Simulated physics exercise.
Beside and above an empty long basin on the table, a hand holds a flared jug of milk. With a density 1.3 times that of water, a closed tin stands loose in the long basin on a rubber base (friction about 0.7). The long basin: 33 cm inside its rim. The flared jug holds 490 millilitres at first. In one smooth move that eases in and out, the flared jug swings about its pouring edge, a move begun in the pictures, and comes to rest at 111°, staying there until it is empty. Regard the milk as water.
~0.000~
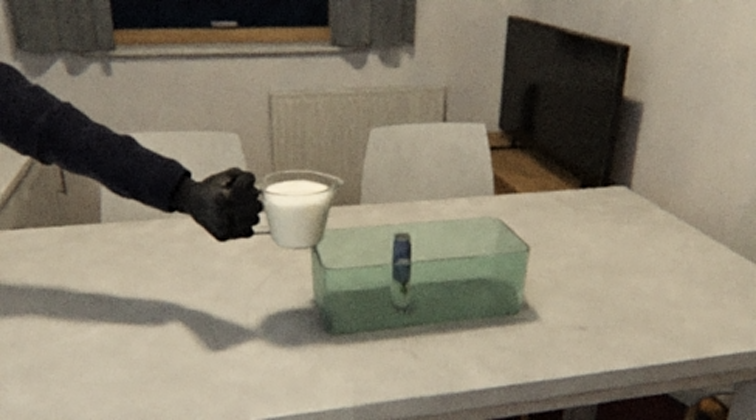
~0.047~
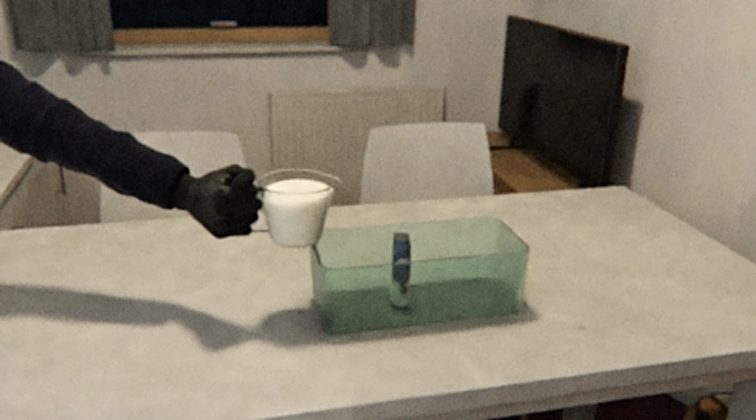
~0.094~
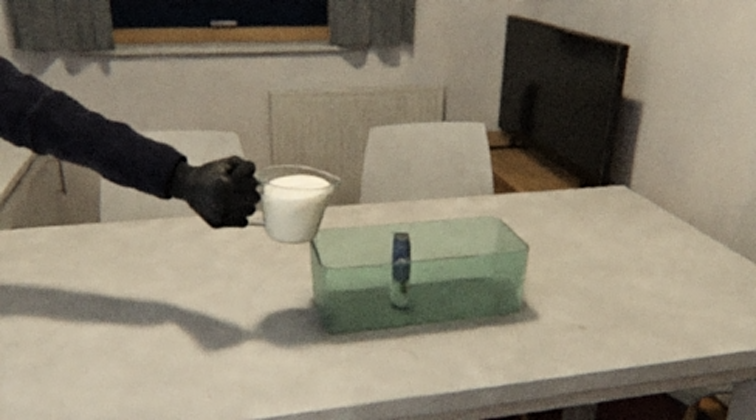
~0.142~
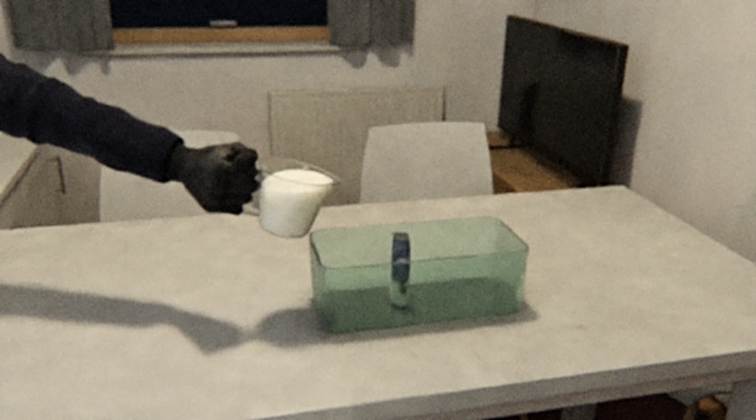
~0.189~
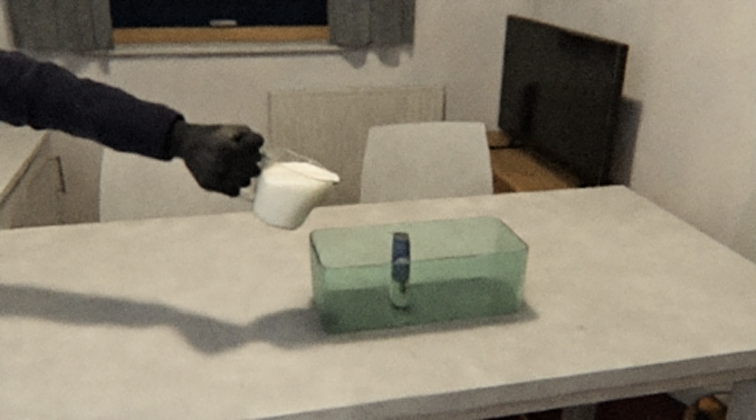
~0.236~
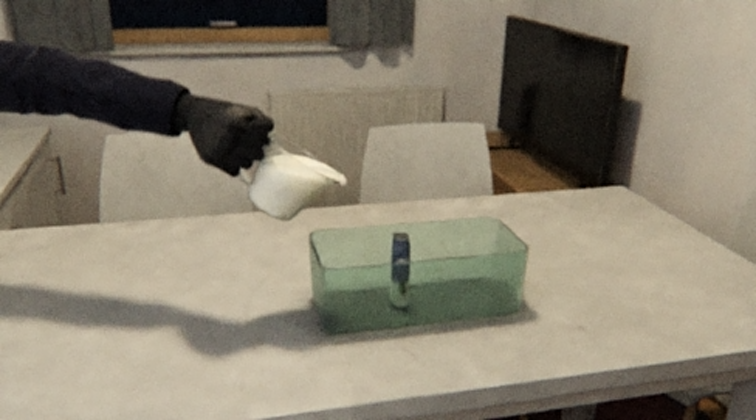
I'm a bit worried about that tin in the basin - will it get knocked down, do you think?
Yes, I think it will go over.
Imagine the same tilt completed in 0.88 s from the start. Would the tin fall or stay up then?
Then the tin tumbles.
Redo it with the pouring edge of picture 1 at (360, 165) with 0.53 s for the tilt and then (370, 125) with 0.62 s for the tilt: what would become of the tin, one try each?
Run one: It does not tip. Run two: It does not tip.
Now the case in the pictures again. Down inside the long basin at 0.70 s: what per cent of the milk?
I reckon close to 84 per cent.
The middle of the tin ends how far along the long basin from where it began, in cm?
8.0 cm.
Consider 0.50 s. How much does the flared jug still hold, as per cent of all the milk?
I'd estimate some 42 % remains.
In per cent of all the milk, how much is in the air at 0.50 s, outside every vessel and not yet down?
Estimate: Some 46 % of the total.
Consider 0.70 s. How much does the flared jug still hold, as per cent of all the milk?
I reckon near 1 per cent still sits there.
By 0.50 s the tilt is 101° and 42 per cent is still to pour; the tin stands where it began.
By 0.70 s the tilt is 111° and 1 per cent is still to pour; the tin leans 24°.
By 0.90 s the tilt is 111° and 0 per cent is still to pour; the tin lies on its side.
By 1.12 s the tilt is 111° and 0 per cent is still to pour; the tin lies on its side.
At rest the tin lies on its side.
